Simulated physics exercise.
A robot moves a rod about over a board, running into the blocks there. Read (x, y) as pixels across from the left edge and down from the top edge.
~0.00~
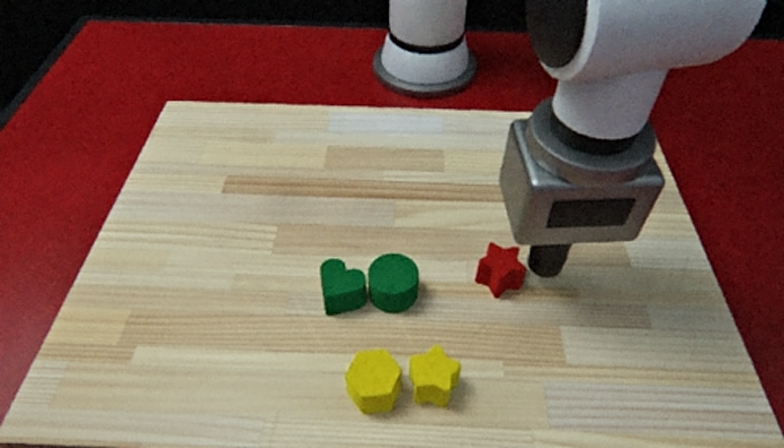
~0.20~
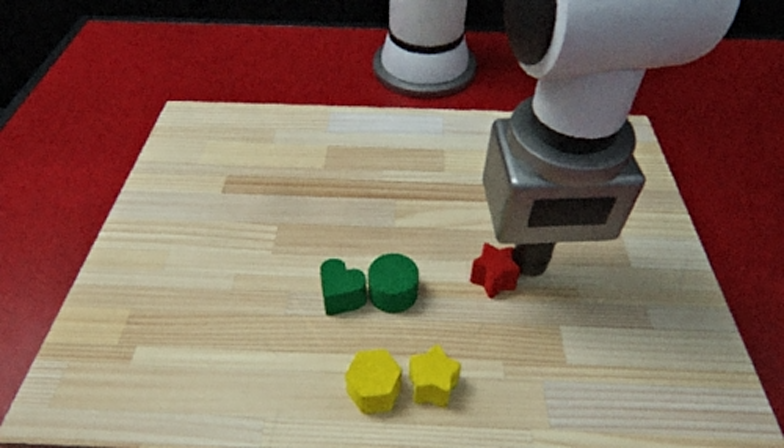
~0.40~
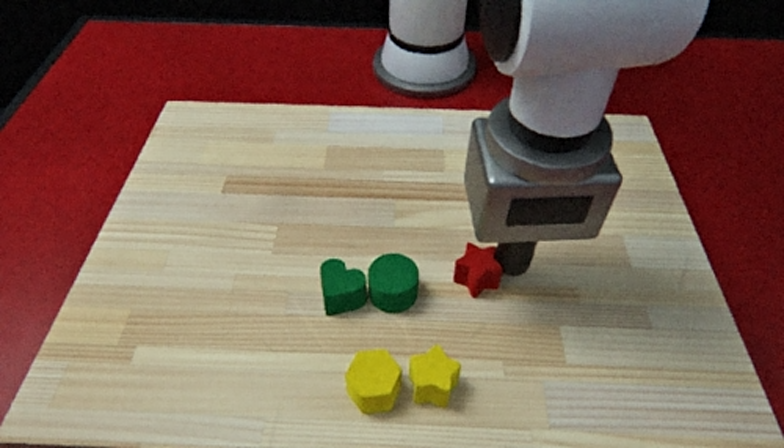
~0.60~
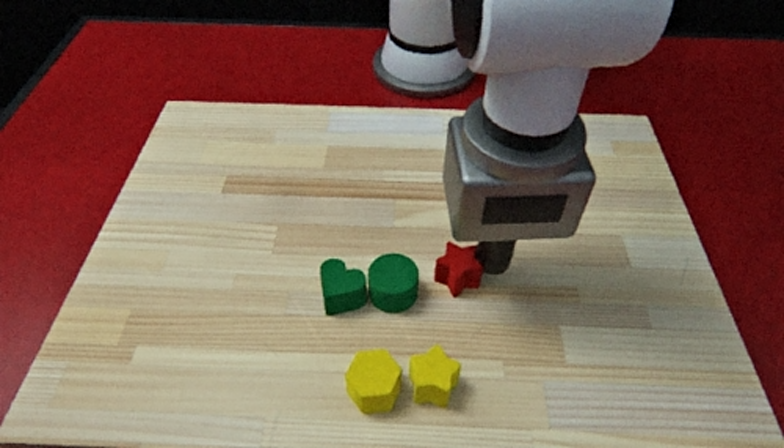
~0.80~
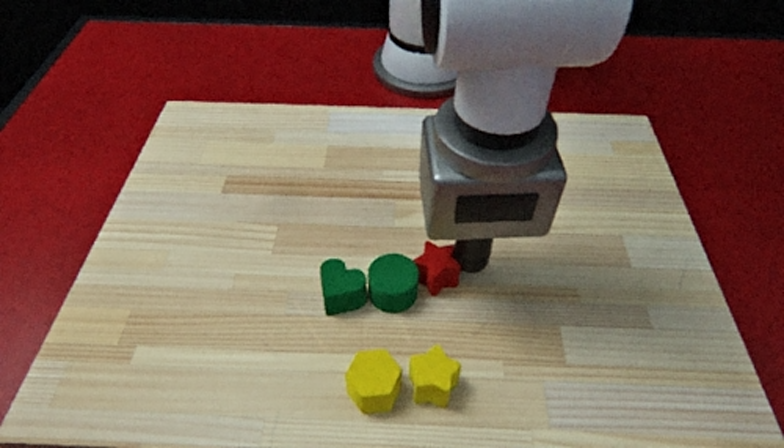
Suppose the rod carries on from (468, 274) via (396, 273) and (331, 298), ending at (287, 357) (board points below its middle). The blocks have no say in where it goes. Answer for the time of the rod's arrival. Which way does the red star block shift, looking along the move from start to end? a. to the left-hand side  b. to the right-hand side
b
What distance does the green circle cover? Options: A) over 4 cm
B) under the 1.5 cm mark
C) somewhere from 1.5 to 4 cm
A: Over 4 cm.
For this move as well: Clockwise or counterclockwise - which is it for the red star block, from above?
Bird's-eye view: Clockwise.
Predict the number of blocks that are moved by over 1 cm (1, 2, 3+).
I foresee three or more blocks being moved.
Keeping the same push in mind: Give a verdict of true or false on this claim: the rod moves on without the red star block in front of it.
It is true.
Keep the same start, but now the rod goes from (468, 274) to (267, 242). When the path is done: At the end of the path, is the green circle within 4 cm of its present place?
The answer is no.
What follows on the original path. One third of the way, rod at (395, 260); green heart block at (291, 290), turned 60° clockwise; green circle at (335, 291); red star block at (359, 256).
Two thirds of the way, rod at (330, 285); green heart block at (268, 297), turned 75° clockwise; green circle at (307, 313); red star block at (301, 262), turned 40° clockwise.
At the end, rod at (284, 345); green heart block at (266, 298), turned 80° clockwise; yellow hexagon still; green circle at (268, 384); red star block at (299, 263), turned 55° clockwise.
